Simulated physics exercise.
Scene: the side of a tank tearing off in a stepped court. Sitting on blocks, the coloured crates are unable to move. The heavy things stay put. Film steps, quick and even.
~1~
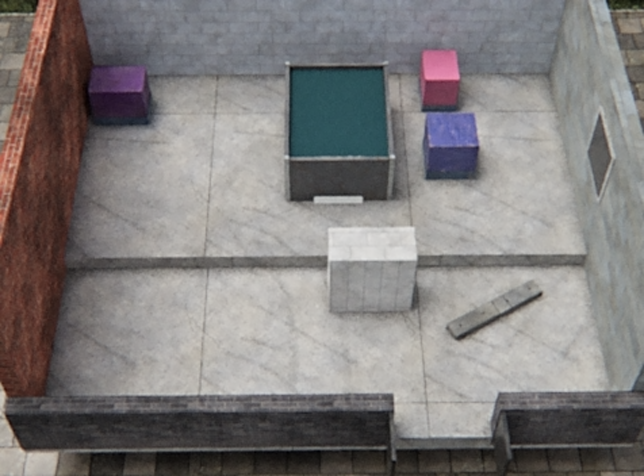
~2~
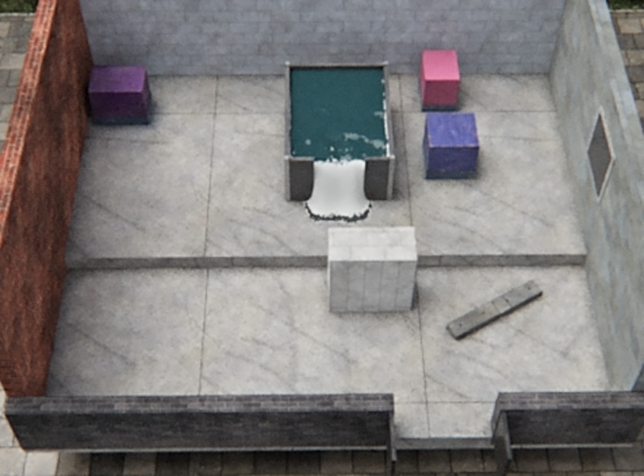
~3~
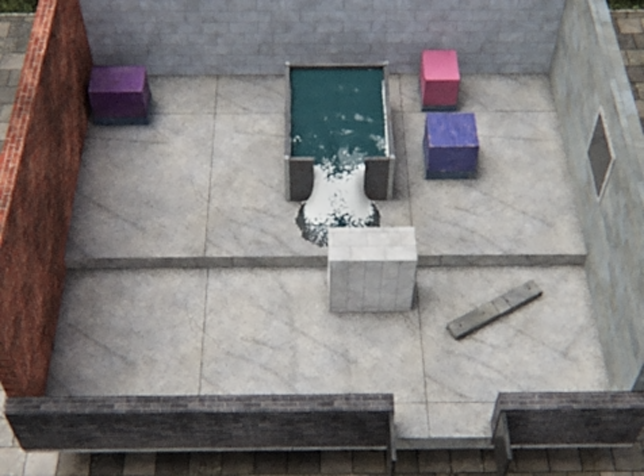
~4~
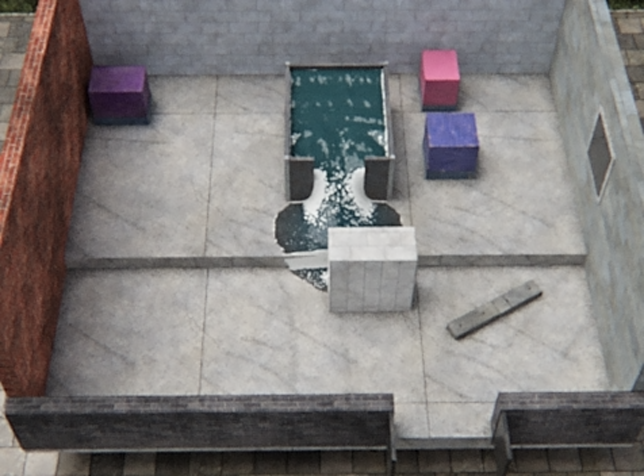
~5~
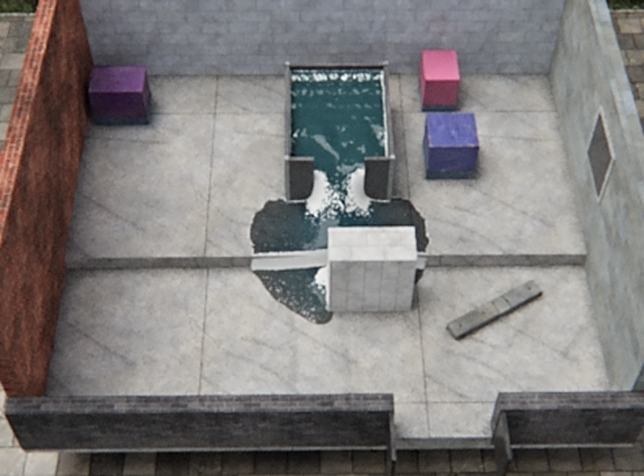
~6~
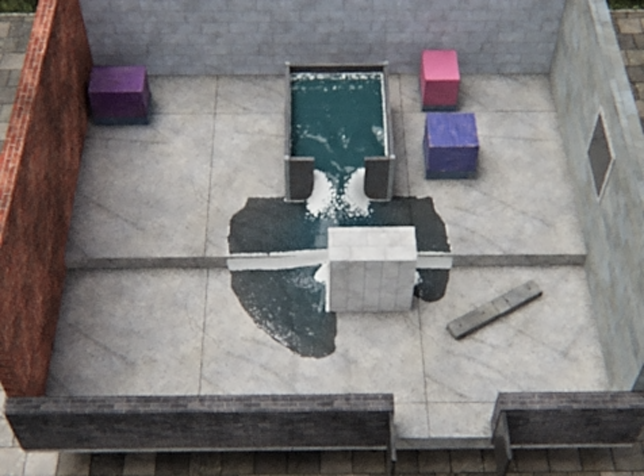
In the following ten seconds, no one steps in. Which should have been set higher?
Result: Blue crate: Spared; purple crate: Spared; pink crate: Spared.
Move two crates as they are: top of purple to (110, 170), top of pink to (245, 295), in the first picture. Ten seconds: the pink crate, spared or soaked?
The pink one is reached.
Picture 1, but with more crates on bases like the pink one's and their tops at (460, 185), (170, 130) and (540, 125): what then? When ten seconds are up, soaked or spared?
Listed in turn: Clear / clear / clear.
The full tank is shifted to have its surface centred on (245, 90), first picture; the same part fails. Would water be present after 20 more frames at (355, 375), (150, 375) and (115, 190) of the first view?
Taking the three spots in order: Swamped, swamped, bare.
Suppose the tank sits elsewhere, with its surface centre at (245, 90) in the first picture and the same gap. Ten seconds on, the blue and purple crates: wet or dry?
Then: Blue escapes it; purple stays dry.
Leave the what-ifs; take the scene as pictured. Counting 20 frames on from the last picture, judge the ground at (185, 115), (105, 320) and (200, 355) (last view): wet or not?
First spot clear, second spot swamped, third spot swamped.
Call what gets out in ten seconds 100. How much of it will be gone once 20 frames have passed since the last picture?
I'd put it at 0 per cent.
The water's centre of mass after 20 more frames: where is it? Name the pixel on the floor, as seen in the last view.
Near pixel (321, 256).
A moment on, water covers 25 % of the floor; the blue crate not reached, the purple crate not reached, the pink crate not reached.
Next, water covers 35 % of the floor; the blue crate not reached, the purple crate not reached, the pink crate not reached.
Then, water covers 40 % of the floor; the blue crate not reached, the purple crate not reached, the pink crate not reached.
Later, water covers 45 % of the floor; the blue crate not reached, the purple crate not reached, the pink crate not reached.
In the end, water covers 45 % of the floor; the blue crate stayed above the water, the purple crate stayed above the water, the pink crate stayed above the water.
